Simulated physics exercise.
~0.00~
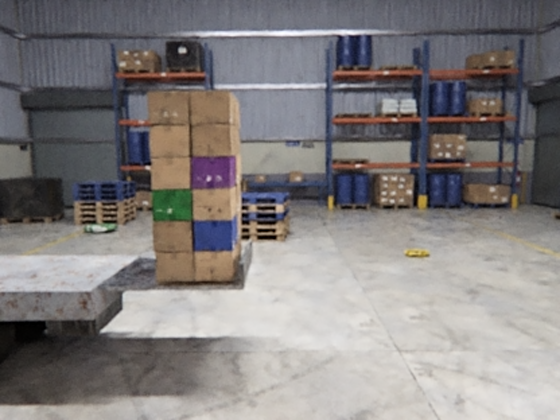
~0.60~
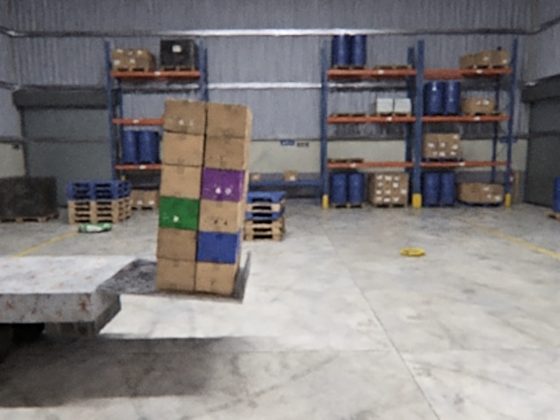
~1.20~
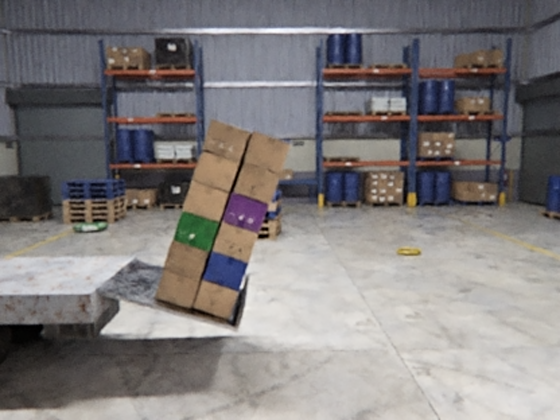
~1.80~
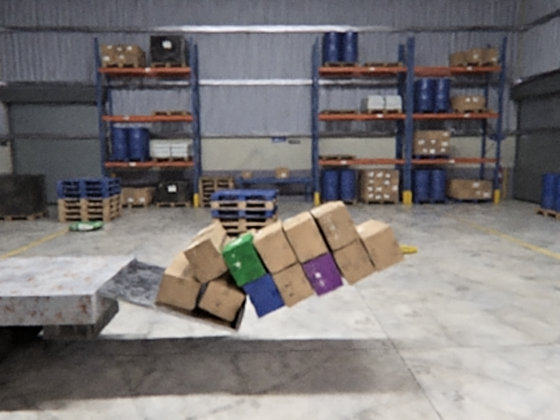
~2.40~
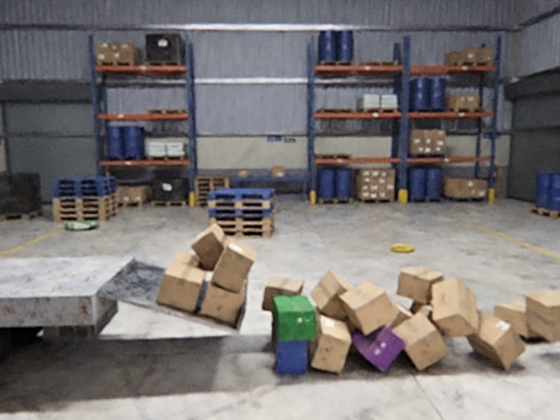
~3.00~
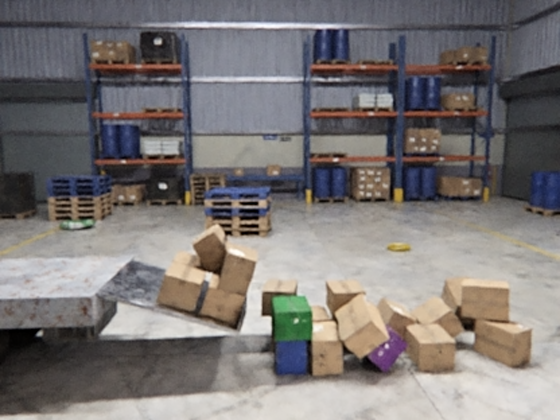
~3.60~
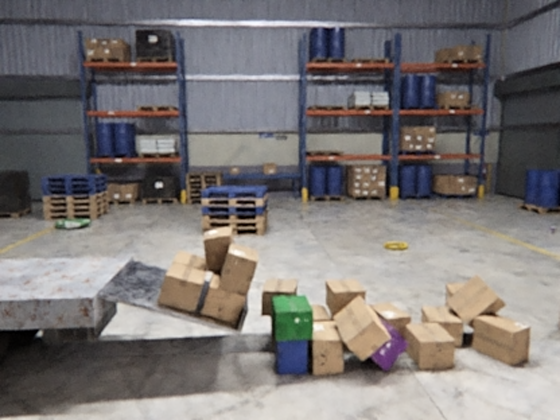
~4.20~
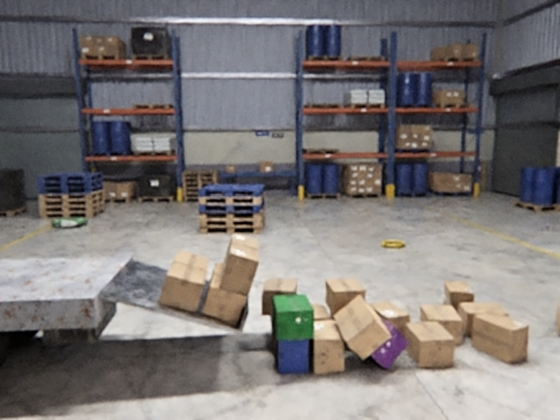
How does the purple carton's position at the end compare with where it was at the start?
At the start it is in the upper part of the stack, on the right side. By the end it is farther right and down on the floor, lying tilted among the fallen brown cartons.
